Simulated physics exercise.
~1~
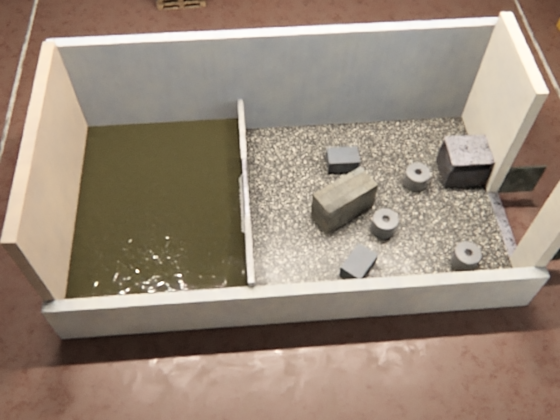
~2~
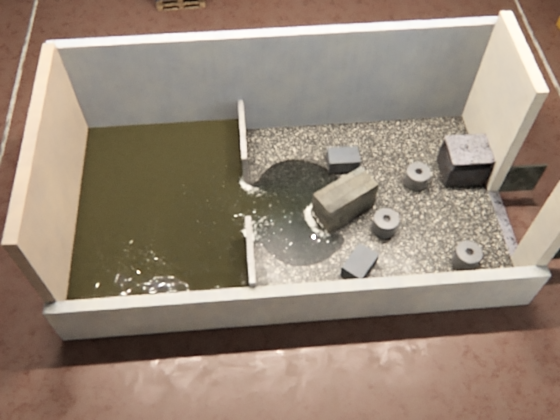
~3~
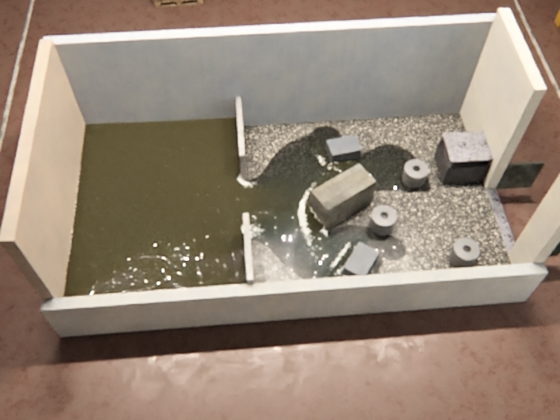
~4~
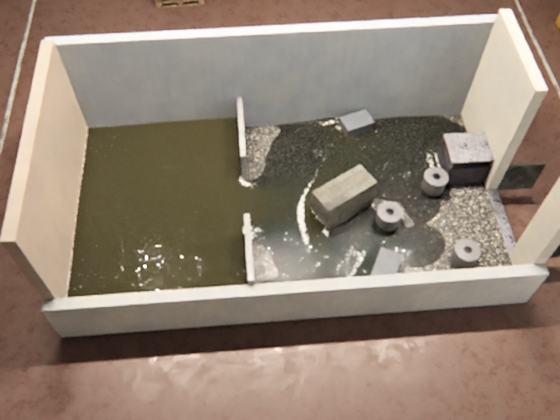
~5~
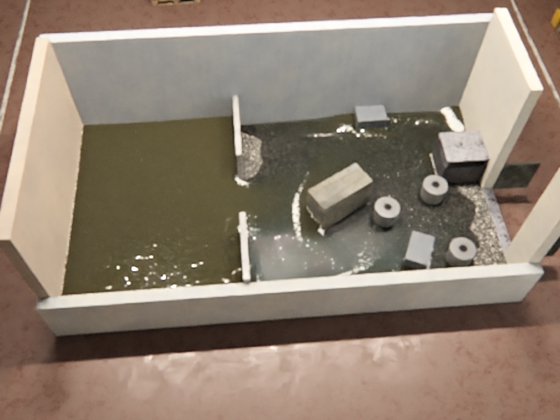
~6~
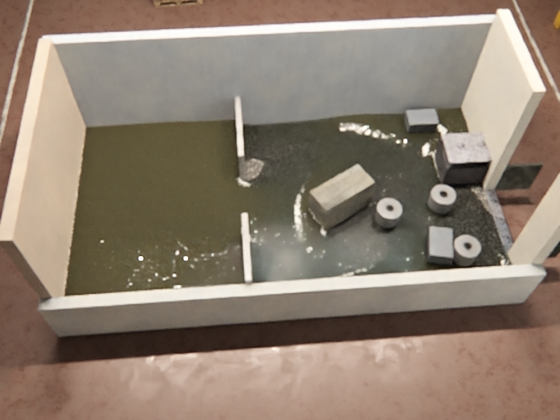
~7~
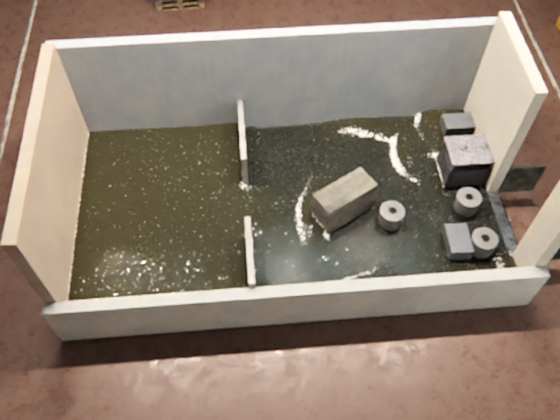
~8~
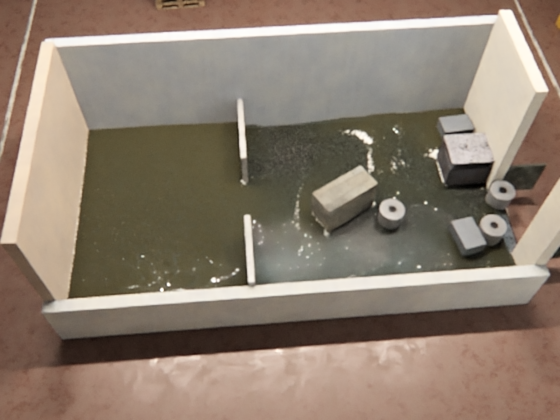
A large pale-walled, roofless room is seen from above, with murky green-brown water held behind a partition on the left and a speckled grey floor on the right, where a long grey block, a darker box, small blue-grey crates and round grey tubs stand. A gap opens in the partition and water pours through, striking the long block and spreading around it. It soon covers nearly all the floor, and the small crates slide right. Tubs follow toward the opening on the right. Finally, both crates and two tubs sit near the right side, while one tub remains beside the unmoved long block.
